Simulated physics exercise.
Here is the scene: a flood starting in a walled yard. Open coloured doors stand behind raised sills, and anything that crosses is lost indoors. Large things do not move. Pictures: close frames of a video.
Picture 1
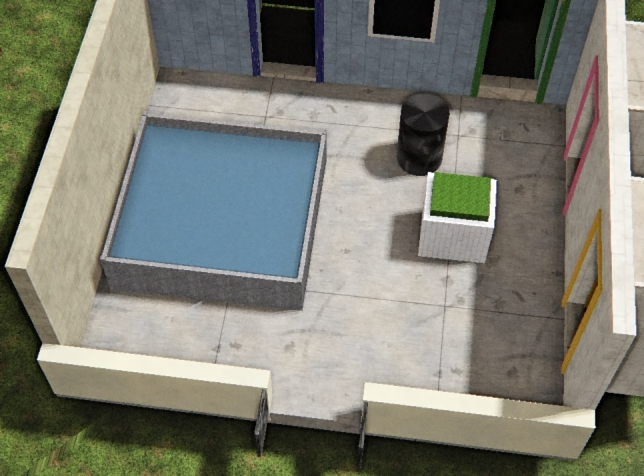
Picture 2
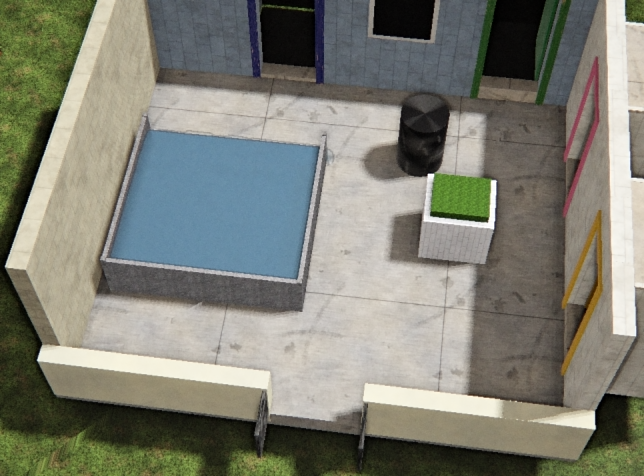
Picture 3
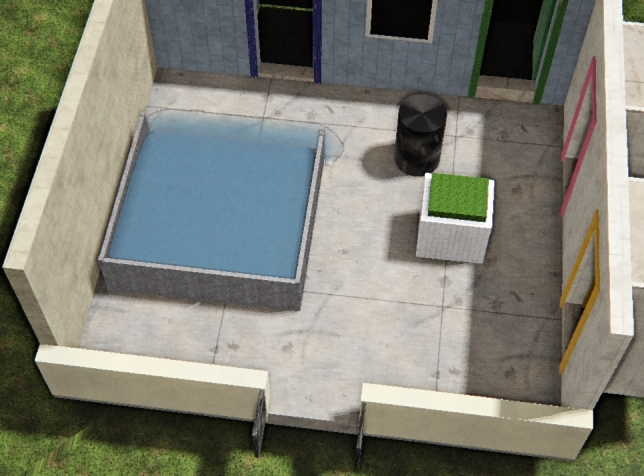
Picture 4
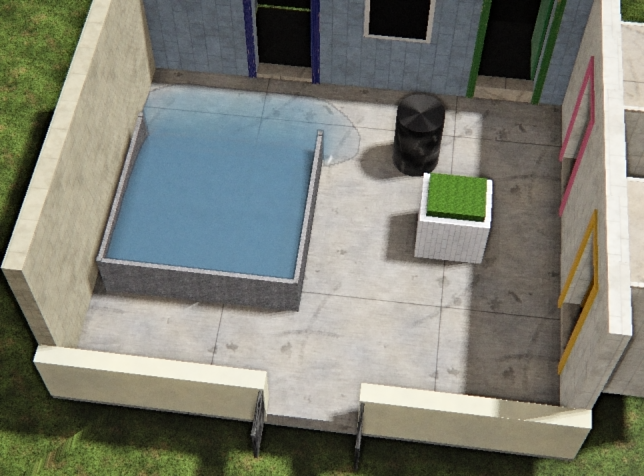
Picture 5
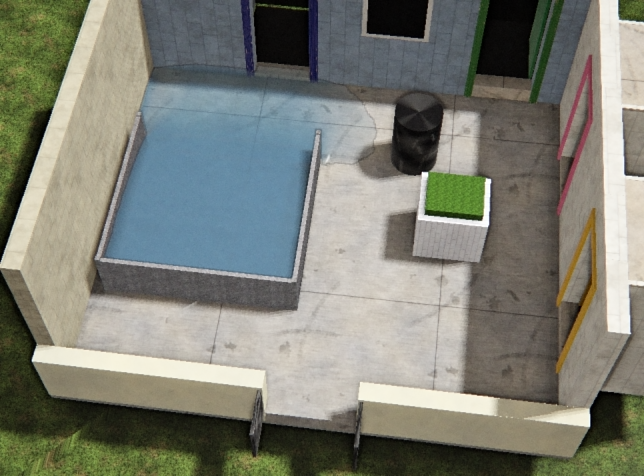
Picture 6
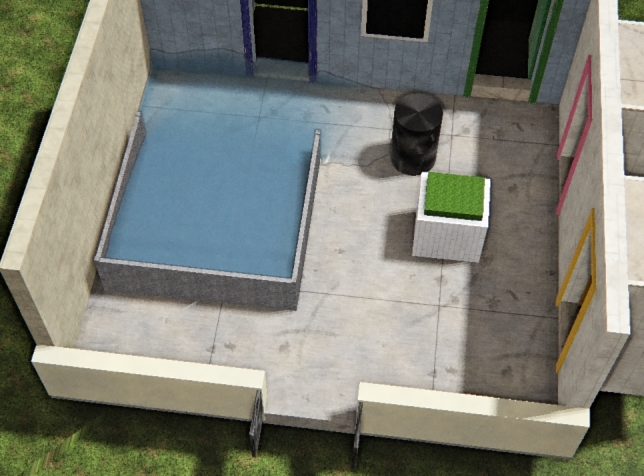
Water pours from the tank's far side and spreads across the paved yard to the blue wall.
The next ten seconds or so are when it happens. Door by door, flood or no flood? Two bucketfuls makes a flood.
Green door: No flood, pink door: Flood, yellow door: No flood, blue door: Flood.
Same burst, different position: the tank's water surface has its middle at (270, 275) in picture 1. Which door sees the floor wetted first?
The blue-painted one.
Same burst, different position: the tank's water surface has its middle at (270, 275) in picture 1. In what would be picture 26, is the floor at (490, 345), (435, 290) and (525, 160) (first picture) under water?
In order: Untouched, untouched, submerged.
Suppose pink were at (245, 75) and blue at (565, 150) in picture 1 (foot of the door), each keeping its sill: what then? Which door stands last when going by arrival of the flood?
It is the yellow door.
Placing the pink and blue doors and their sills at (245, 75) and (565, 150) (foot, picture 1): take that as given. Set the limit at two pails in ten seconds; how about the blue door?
Blue exceeds the mark.
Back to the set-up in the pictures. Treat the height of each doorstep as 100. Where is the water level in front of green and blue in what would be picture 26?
Roughly 40 and 320 %.
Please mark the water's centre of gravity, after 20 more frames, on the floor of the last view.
About (275, 163).
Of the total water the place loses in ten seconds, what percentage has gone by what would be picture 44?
Roughly 80 percent.
A moment on, water covers 25 % of the floor; the green door not reached, the pink door not reached, the yellow door not reached, the blue door far over two buckets in.
Next, water covers 30 % of the floor; the green door wet at the sill, nothing in, the pink door not reached, the yellow door not reached, the blue door far over two buckets in.
Then, water covers 50 % of the floor; the green door wet at the sill, nothing in, the pink door under two buckets in, the yellow door not reached, the blue door far over two buckets in.
Later, water covers 95 % of the floor; the green door wet at the sill, nothing in, the pink door over two buckets in, the yellow door wet at the sill, nothing in, the blue door far over two buckets in.
In the end, water covers 100 % of the floor; the green door wet at the sill, nothing in, the pink door over two buckets in, the yellow door wet at the sill, nothing in, the blue door far over two buckets in.
